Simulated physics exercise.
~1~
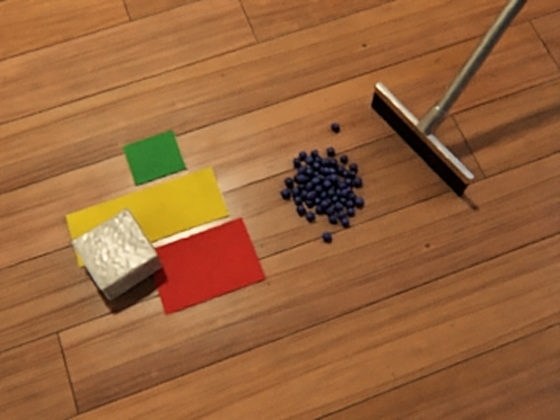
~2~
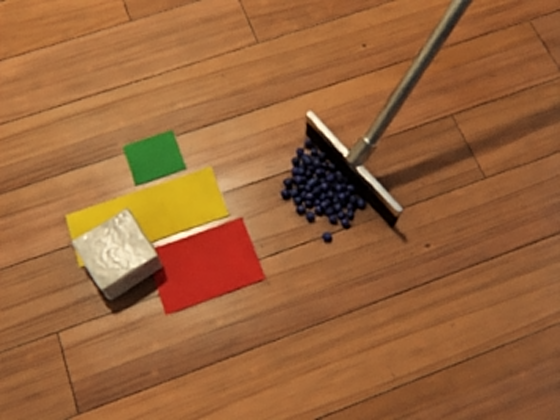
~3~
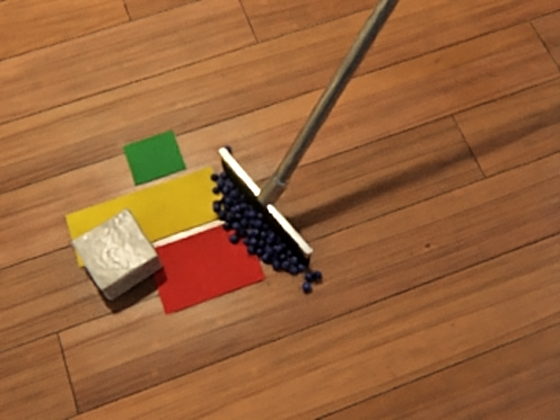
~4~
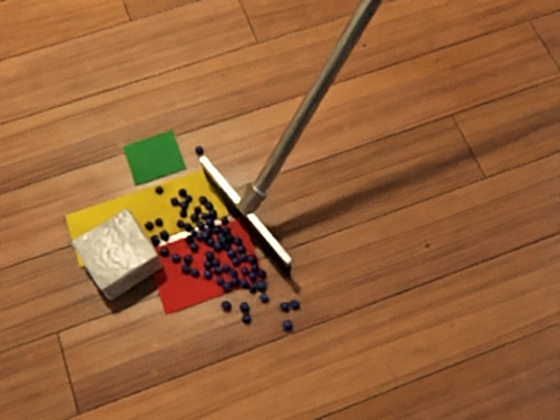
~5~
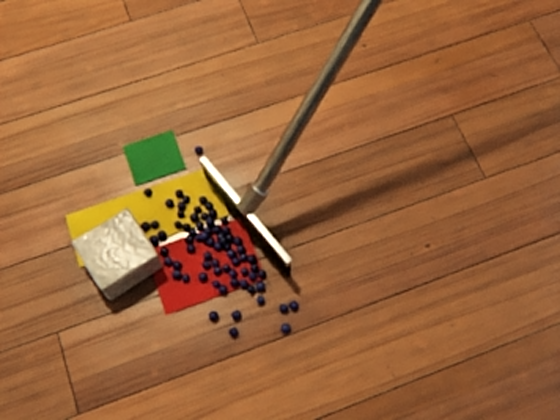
On a wooden plank floor lie a green, a yellow and a red sheet, with a pale, silvery block resting at the left over the yellow one. A squeegee on a long handle stands to the right of a loose cluster of dark blueberries. It moves left and slightly down, reaches the berries and pushes them in a packed band toward the sheets. The blade then slows to a stop beside the sheets, while the berries spread out ahead of it. They end up scattered, mostly on red, some on yellow, a few on bare wood, and none on green.
